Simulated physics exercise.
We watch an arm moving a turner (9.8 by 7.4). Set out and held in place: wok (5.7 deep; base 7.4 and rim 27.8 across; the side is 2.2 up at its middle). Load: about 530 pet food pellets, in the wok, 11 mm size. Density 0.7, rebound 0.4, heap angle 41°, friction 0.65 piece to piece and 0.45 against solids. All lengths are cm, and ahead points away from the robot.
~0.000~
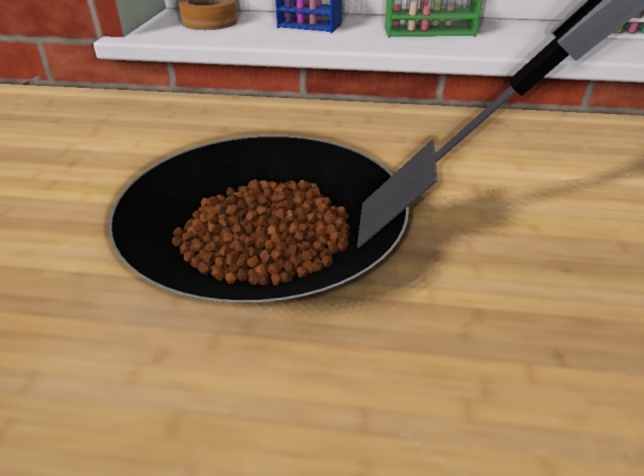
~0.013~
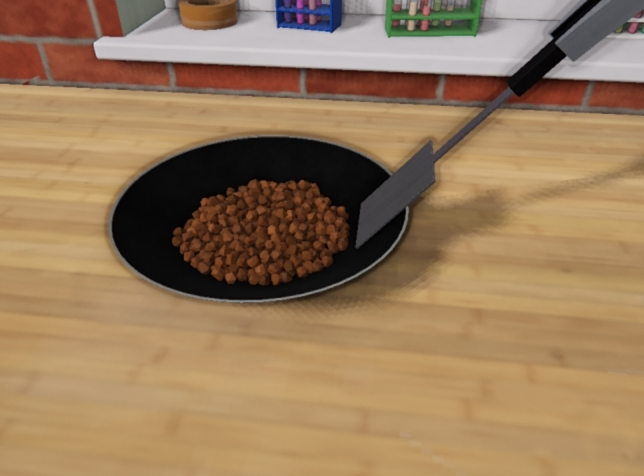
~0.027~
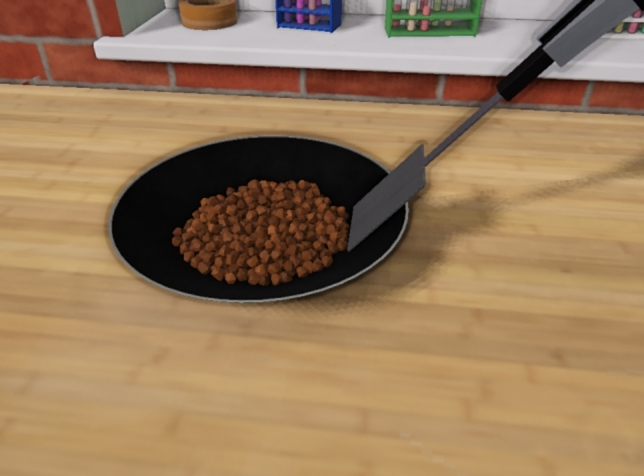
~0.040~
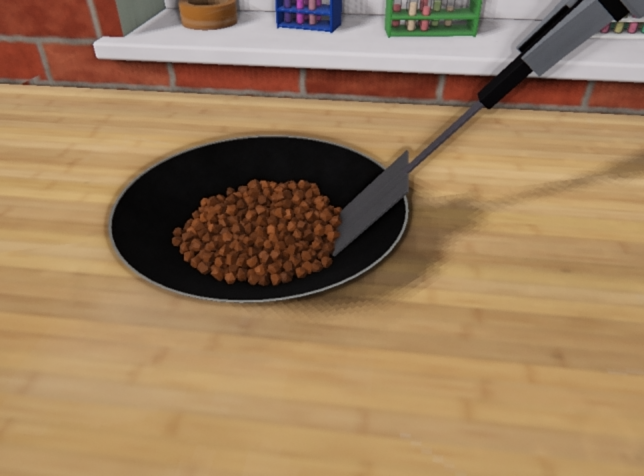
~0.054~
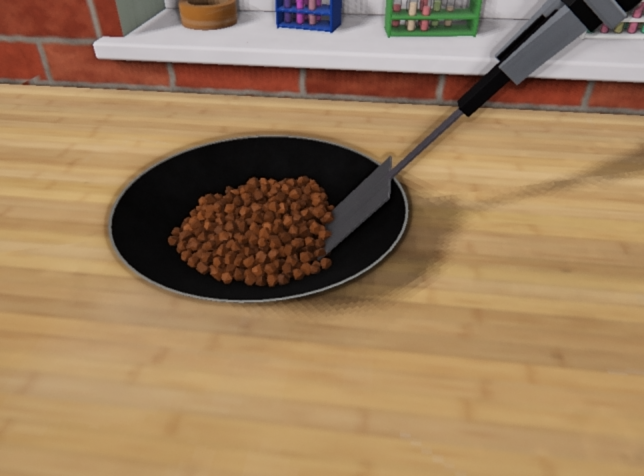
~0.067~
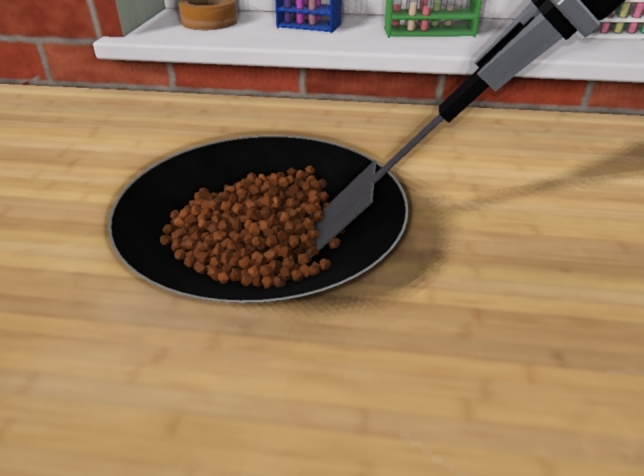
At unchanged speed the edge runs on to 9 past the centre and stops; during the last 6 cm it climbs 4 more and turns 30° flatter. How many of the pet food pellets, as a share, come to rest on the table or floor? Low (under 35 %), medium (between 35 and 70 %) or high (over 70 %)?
On the table or floor the share is medium, between 35 and 70 %.
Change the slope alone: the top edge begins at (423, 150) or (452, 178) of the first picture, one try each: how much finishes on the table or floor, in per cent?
Some 45 and 40 per cent.
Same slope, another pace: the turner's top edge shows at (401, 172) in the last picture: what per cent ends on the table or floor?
About 25 per cent.
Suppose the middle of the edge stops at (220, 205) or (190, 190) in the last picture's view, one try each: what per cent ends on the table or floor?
Some 10 and 30 per cent.
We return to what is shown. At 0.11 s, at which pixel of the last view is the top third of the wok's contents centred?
Around (228, 208).
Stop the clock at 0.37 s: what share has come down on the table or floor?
Some 25 per cent.
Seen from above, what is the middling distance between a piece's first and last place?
About 11 cm.
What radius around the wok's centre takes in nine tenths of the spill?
Roughly 45 cm.
After 0.11 s, sloping 51°, highest piece 8 above the table; 530 in the wok.
After 0.15 s, sloping 43°, highest piece 9 above the table; 525 in the wok, 5 on the blade or in flight.
After 0.37 s, sloping 21°, highest piece 19 above the table; 289 in the wok, 143 on the table or floor, 98 on the blade or in flight.
After 1.42 s, sloping 21°, highest piece 6 above the table; 288 in the wok, 242 on the table or floor.
In the end, 288 in the wok, 242 on the table or floor. That is 46 % on the table or floor.
